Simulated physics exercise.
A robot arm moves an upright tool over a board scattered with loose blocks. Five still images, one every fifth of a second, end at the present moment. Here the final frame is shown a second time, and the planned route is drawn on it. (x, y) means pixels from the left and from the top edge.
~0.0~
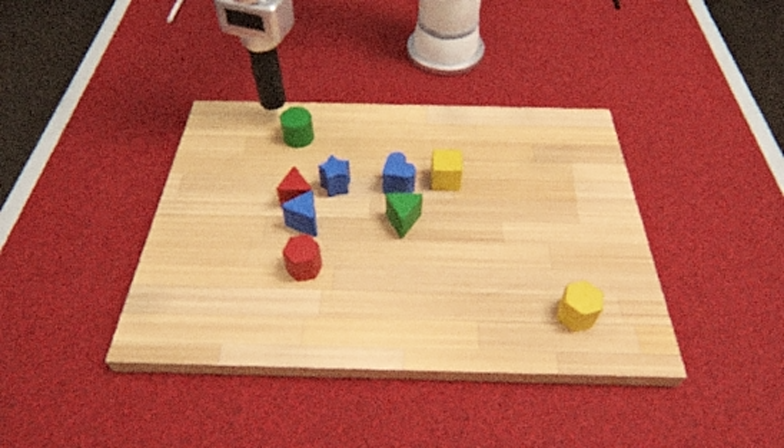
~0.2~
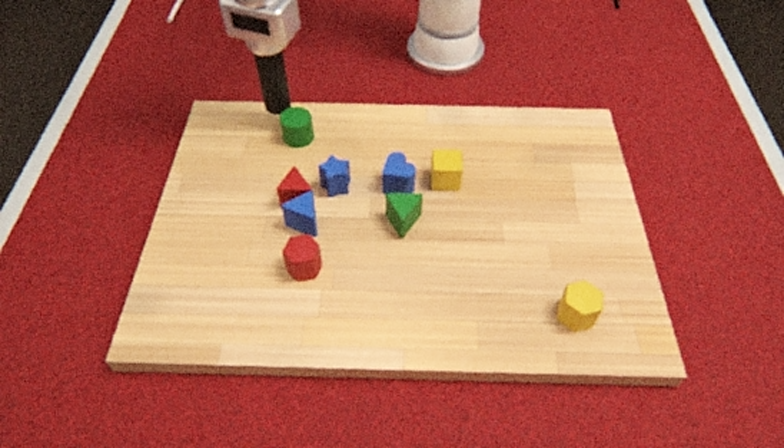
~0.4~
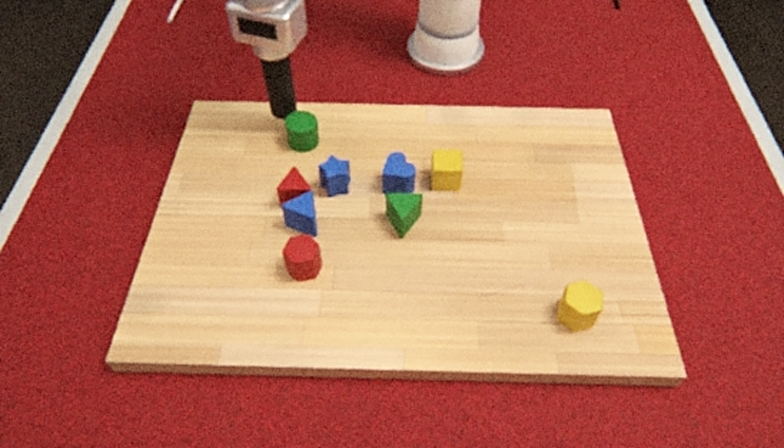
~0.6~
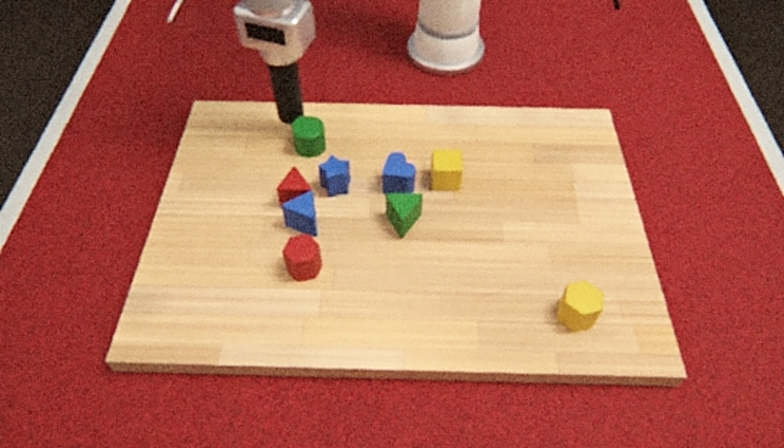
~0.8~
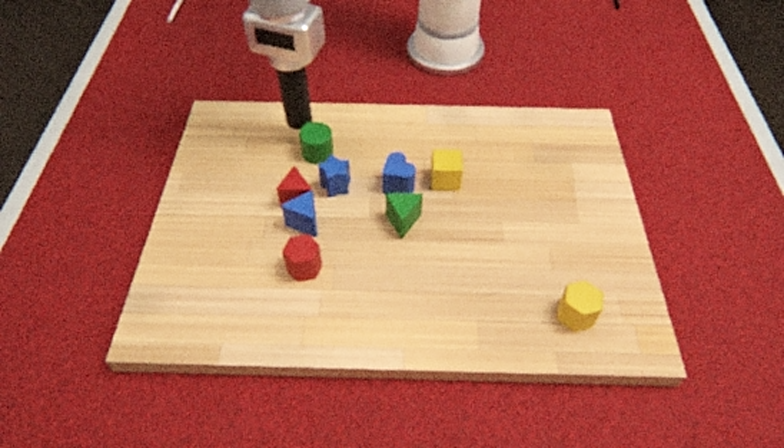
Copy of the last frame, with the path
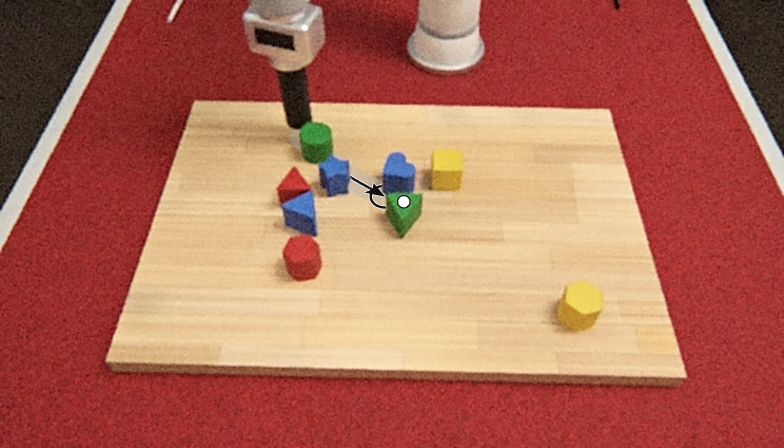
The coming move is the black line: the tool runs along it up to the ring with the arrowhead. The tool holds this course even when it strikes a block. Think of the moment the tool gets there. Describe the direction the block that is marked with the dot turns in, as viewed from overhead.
Turns anticlockwise.
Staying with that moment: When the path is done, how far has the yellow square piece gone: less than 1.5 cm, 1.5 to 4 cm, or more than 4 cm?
Travels under 1.5 cm.
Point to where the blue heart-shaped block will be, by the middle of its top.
It should be at (417, 173) by then.
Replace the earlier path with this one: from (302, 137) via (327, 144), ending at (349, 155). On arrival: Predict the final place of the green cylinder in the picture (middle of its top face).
Around pixel (344, 156).
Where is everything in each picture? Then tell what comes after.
In the first picture, tip of the tool (273, 102), middles of tops, red three-sided block (294, 180), green cylinder (295, 116), blue star-shaped block (334, 166), blue heart-shaped block (399, 165), green three-sided block (404, 202), yellow square piece (448, 159).
In the second picture, tool (278, 106), nothing pushed.
In the third picture, tool (284, 111), green cylinder (301, 120).
In the fourth picture, tool (291, 116), green cylinder (308, 126).
In the fifth picture, tool (299, 121), red three-sided block (294, 180), green cylinder (315, 132), blue star-shaped block (334, 166), blue heart-shaped block (399, 165), green three-sided block (404, 202), yellow square piece (448, 159).
The line goes from (302, 137) by way of (338, 168) to (385, 196); the dot is on the green three-sided block.
The first path, step by step. One third of the way, tool (323, 142); green cylinder (343, 152); blue star-shaped block (344, 174), turned 45° clockwise.
Two thirds of the way, tool (352, 163); green cylinder (373, 174); blue star-shaped block (354, 192), turned 90° clockwise; blue heart-shaped block (403, 168), turned 25° anticlockwise.
At the end, tool (385, 181); red three-sided block unmoved; green cylinder (396, 199); blue star-shaped block (356, 195), turned 115° clockwise; blue heart-shaped block (417, 173), turned 60° anticlockwise; green three-sided block (413, 220), turned 45° anticlockwise; yellow square piece unmoved.
